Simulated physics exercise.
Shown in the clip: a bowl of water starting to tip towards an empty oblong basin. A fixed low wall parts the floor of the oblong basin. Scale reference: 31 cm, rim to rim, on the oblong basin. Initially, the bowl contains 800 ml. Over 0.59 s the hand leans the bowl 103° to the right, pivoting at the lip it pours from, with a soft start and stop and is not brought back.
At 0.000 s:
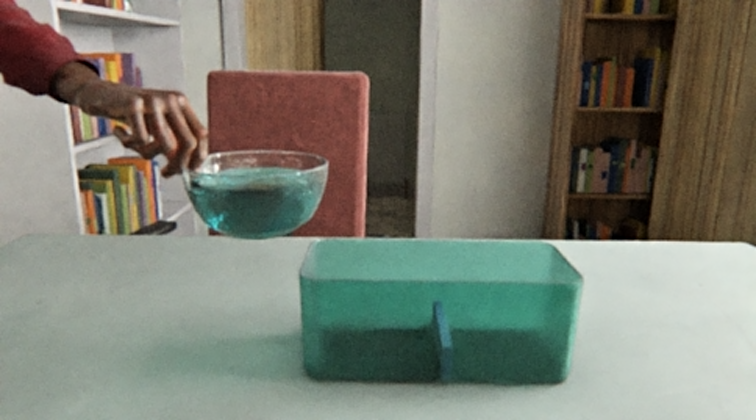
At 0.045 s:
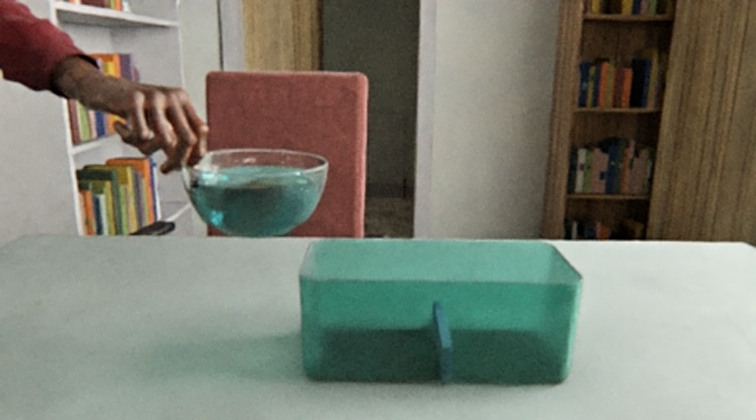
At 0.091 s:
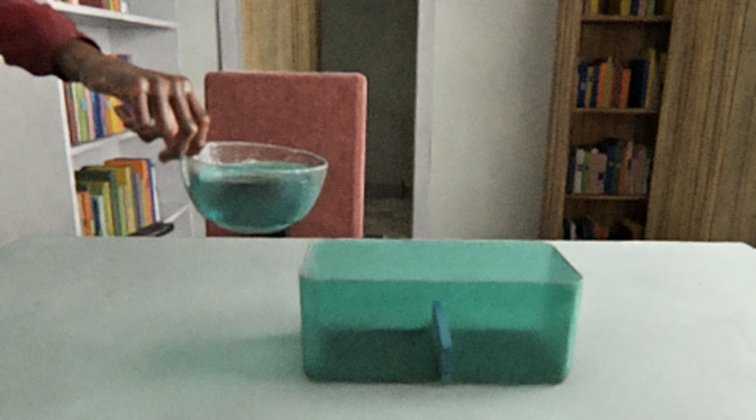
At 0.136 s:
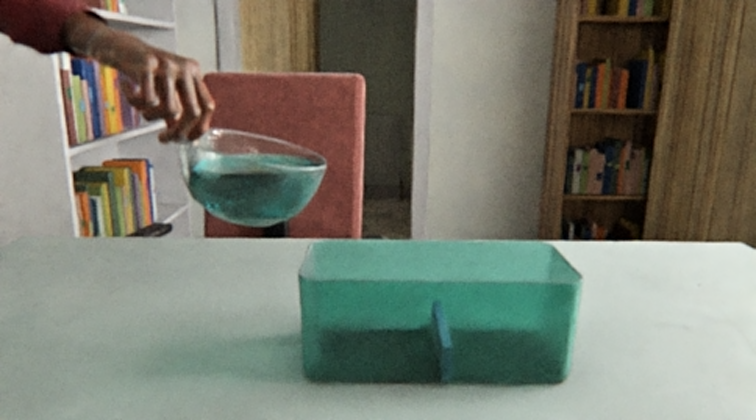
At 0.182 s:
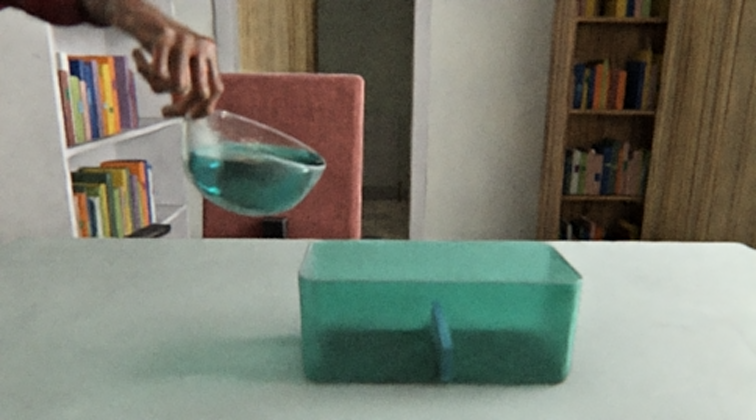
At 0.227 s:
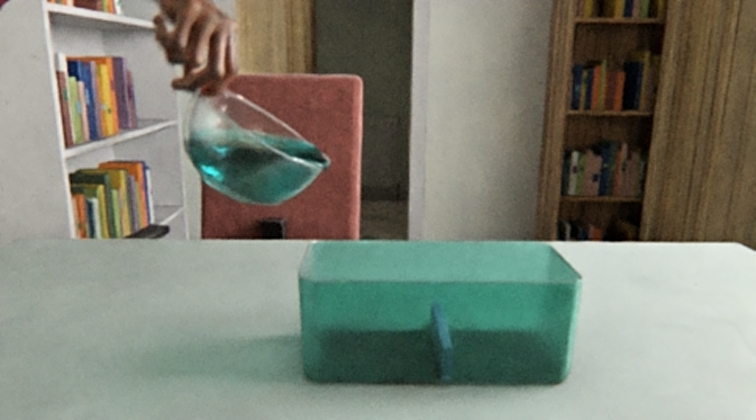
A hand in a red sleeve holds a clear glass bowl of teal water at left, seen from across a pale table in a room with bookshelves and a reddish chair. A translucent green oblong basin with a small blue upright piece sits on the table to the right. The hand rises, leaning the bowl rightward slowly, then faster, and the water slides towards its lip.
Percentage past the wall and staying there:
35 percent.
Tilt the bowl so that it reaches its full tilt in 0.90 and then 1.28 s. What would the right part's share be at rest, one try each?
I'd say 30 percent on the first go, 20 percent on the next.
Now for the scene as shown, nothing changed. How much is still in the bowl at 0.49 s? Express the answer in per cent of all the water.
32 %.
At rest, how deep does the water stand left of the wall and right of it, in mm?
Once settled, the left stands around 24 mm and the right around 16 mm.
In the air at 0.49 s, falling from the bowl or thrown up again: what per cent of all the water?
Around 56 in a hundred.
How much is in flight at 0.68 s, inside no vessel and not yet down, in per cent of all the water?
Roughly 10 per cent.
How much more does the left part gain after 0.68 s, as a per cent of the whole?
I'd say near 8 percent.
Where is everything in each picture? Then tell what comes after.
In the first picture, tilt 0°; pouring edge (326, 165); surface from (192, 178) to (324, 180); the oblong basin's rim runs from (306, 259) to (567, 262); the wall's top is at (442, 322).
In the second picture, tilt 1°; pouring edge (326, 165); surface from (192, 177) to (323, 178).
In the third picture, tilt 6°; pouring edge (326, 166); surface from (191, 172) to (322, 172).
In the fourth picture, tilt 13°; pouring edge (325, 166); surface from (190, 163) to (322, 166).
In the fifth picture, tilt 22°; pouring edge (324, 166); surface from (189, 149) to (324, 160).
In the sixth picture, tilt 33°; pouring edge (323, 167); surface from (191, 132) to (321, 155); 3 per cent is over the edge.
Then, 0.49 s in, the tilt is 95° and 33 per cent is still to pour, 11 is left of the wall and 0 right of it.
Then, 0.68 s in, the tilt is 103° and 0 per cent is still to pour, 54 is left of the wall and 35 right of it.
Then, 0.87 s in, the tilt is 103° and 0 per cent is still to pour, 61 is left of the wall and 27 right of it.
Then, 1.09 s in, the tilt is 103° and 0 per cent is still to pour, 64 is left of the wall and 32 right of it.
Finally, 62 per cent lies left of the wall, 35 right of it and 3 outside.
